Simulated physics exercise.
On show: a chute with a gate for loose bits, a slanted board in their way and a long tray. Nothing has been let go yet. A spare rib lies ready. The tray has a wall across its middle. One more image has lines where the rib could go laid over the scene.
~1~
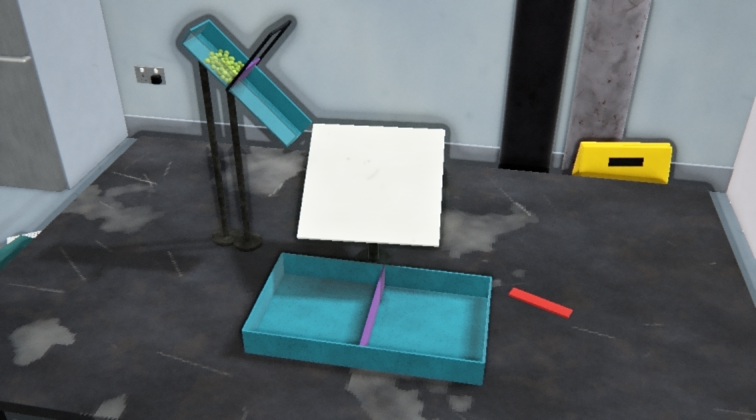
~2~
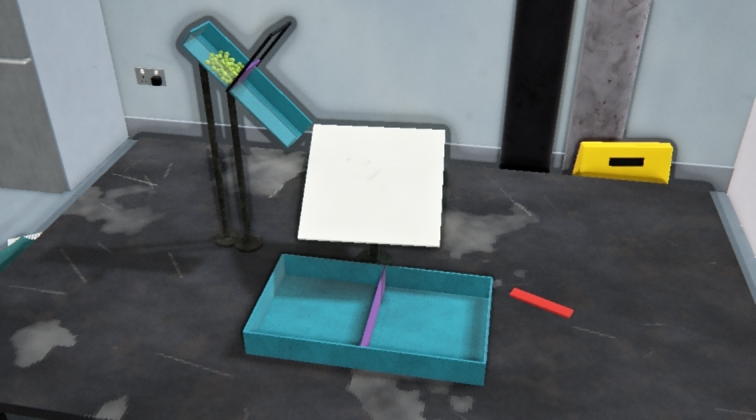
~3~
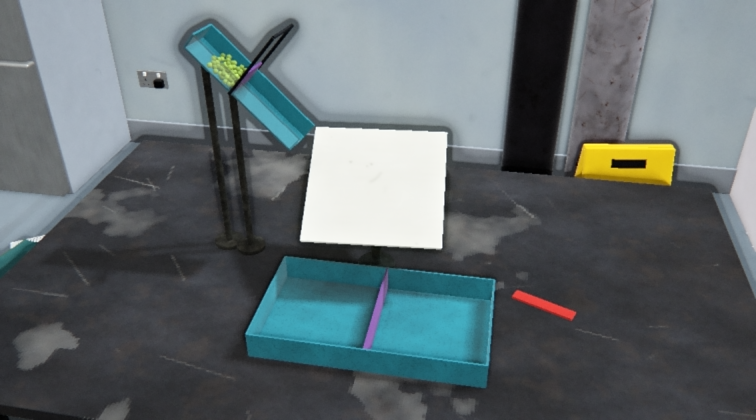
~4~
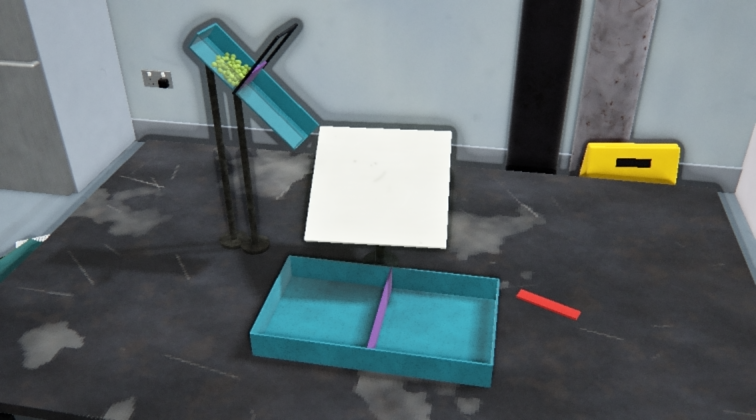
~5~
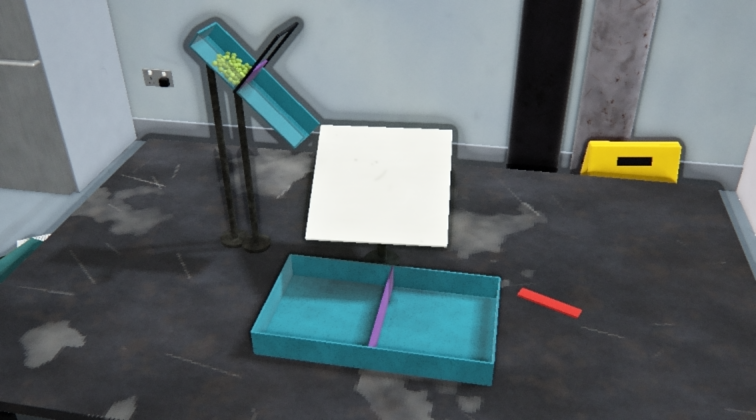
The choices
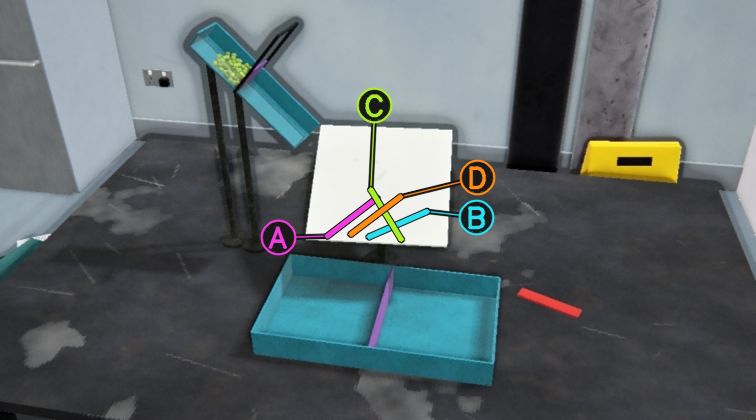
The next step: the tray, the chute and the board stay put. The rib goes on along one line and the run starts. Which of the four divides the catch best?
Use line C.
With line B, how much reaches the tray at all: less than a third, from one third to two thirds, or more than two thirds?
More than two thirds.
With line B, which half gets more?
The left half.
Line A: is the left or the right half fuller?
The left half.
On the marked copy, line A from (377, 198) to (327, 236); line B from (427, 211) to (368, 236); line C from (370, 189) to (401, 239); line D from (400, 196) to (350, 234).
For line A, of what is caught, nearly all in the left half, a small part in the right.
For line B, of what is caught, nearly all in the left half, a stray few in the right.
For line C, of what is caught, about half in the left half, about half in the right.
For line D, of what is caught, all in the left half, none in the right.
